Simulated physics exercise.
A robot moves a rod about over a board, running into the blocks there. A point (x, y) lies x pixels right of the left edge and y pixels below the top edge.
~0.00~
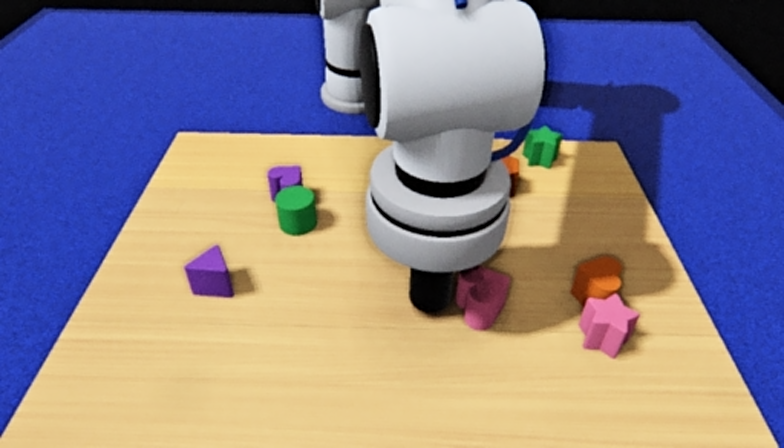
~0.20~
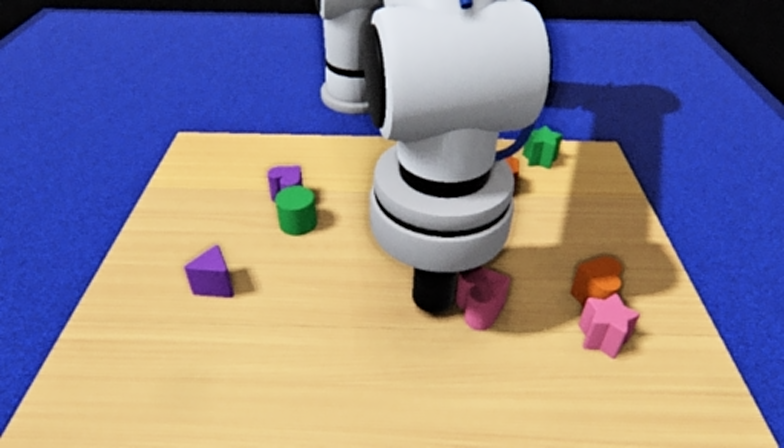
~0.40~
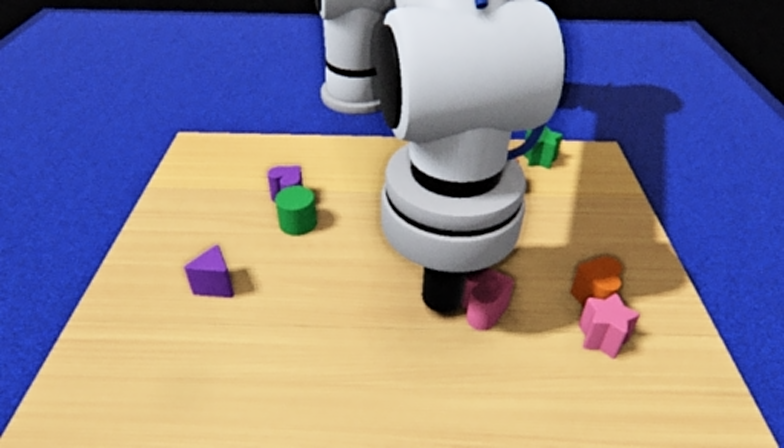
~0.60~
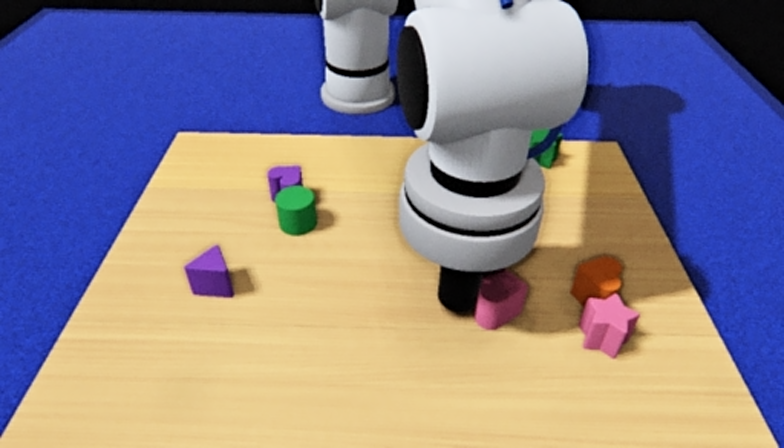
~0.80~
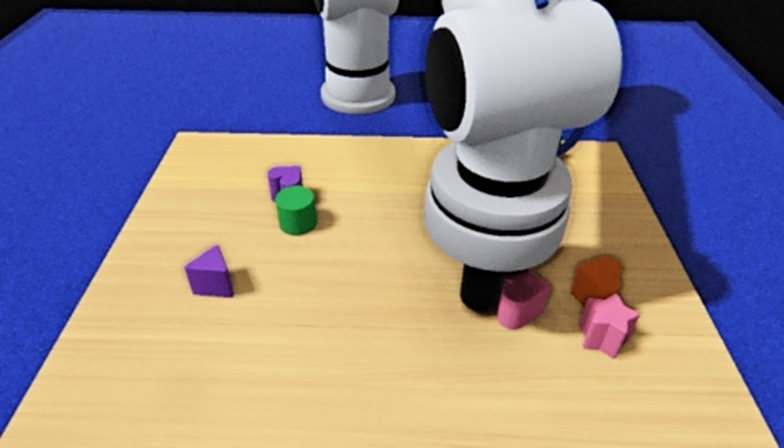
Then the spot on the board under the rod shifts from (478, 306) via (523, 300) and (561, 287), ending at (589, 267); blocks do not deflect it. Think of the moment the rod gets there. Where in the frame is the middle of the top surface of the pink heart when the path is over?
Final place: (615, 273).
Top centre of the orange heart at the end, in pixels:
I'd place it at (654, 276), taking the centre of its top.
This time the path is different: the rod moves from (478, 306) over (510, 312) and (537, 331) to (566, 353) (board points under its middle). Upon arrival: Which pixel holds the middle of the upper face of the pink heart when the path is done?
Answer: (587, 296).
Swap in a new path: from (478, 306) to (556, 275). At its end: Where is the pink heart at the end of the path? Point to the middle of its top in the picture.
That would be at about pixel (571, 280).
On the path given first. One third of the way, rod at (526, 293); pink heart at (570, 280).
Two thirds of the way, rod at (564, 279); pink heart at (606, 276), turned 30° clockwise; orange heart at (643, 273), turned 15° clockwise.
At the end, rod at (592, 259); pink heart at (614, 273), turned 50° clockwise; orange heart at (654, 276), turned 30° clockwise; pink star-shaped block unmoved.
